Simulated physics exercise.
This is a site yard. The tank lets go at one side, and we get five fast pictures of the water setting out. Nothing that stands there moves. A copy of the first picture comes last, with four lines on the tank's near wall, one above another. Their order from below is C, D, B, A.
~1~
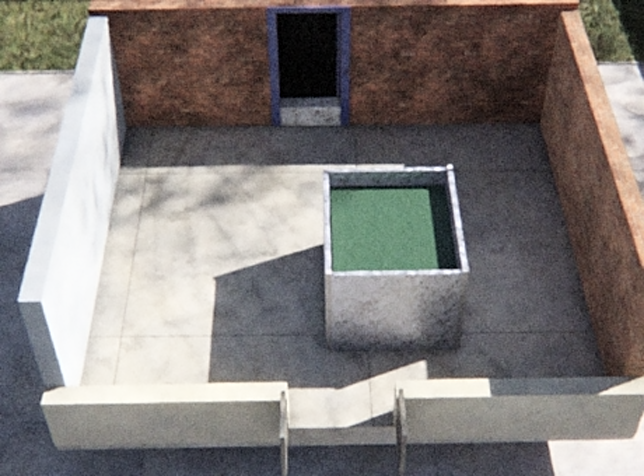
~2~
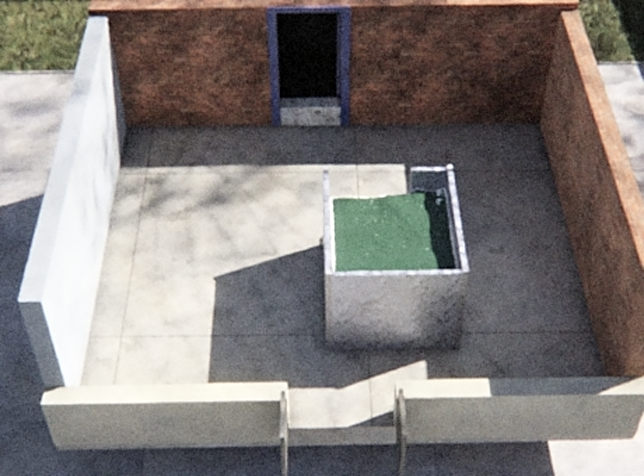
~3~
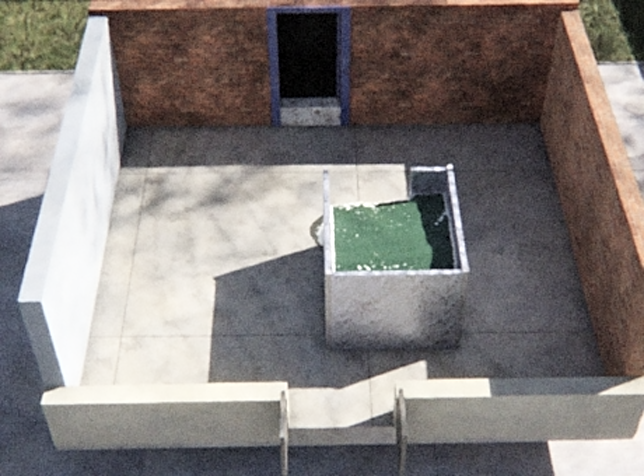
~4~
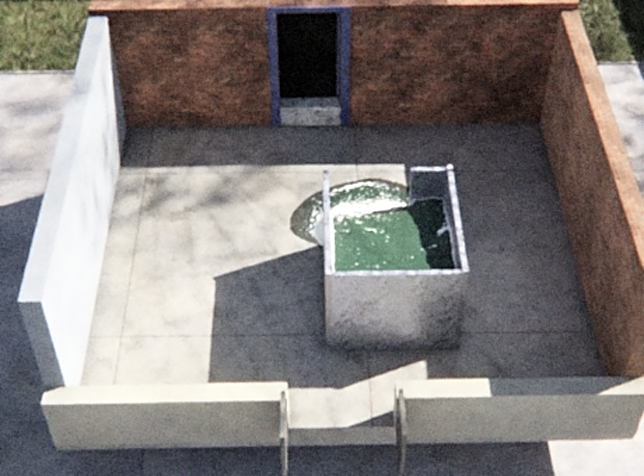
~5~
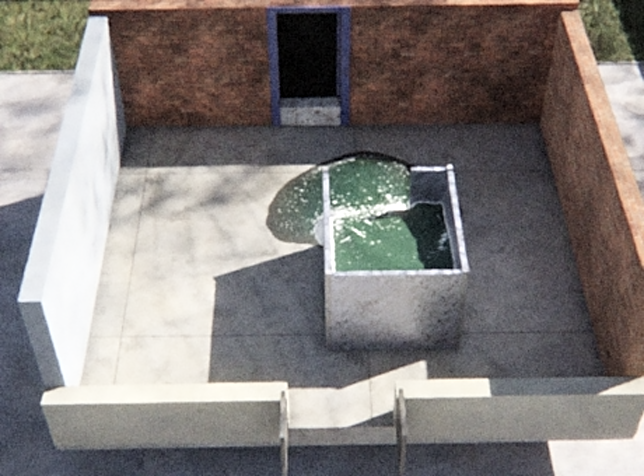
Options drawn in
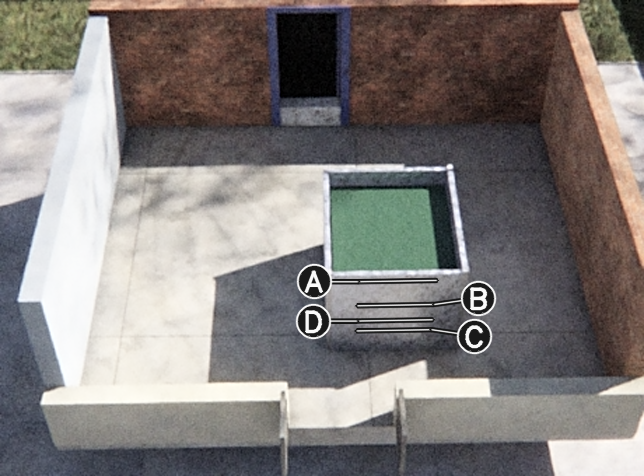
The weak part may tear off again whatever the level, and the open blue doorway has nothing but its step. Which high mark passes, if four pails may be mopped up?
It is B.
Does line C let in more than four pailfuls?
No, that is safe.
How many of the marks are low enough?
Three.
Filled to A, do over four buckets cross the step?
Yes, it does.
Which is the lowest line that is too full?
The answer is A.
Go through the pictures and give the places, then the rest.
The first frame shows water in the tank at rest, its middle at (391, 232); foot of the blue doorway at (311, 125); open gate at (341, 379).
In the second frame, water covers 1 % of the ground, its front hidden from here.
In the third frame, water covers 3 % of the ground, its front hidden from here.
In the fourth frame, water covers 6 % of the ground, its front hidden from here.
In the fifth frame, 12 % of the ground under water, visible out to (279, 211).
In white, A at (397, 281); B at (395, 305); C at (394, 330); D at (394, 320); from the bottom up C, D, B, A.
For line A, about 13 bucketfuls get in.
For line B, a bucket or two gets in.
For line C, nothing gets over.
For line D, nothing gets over.
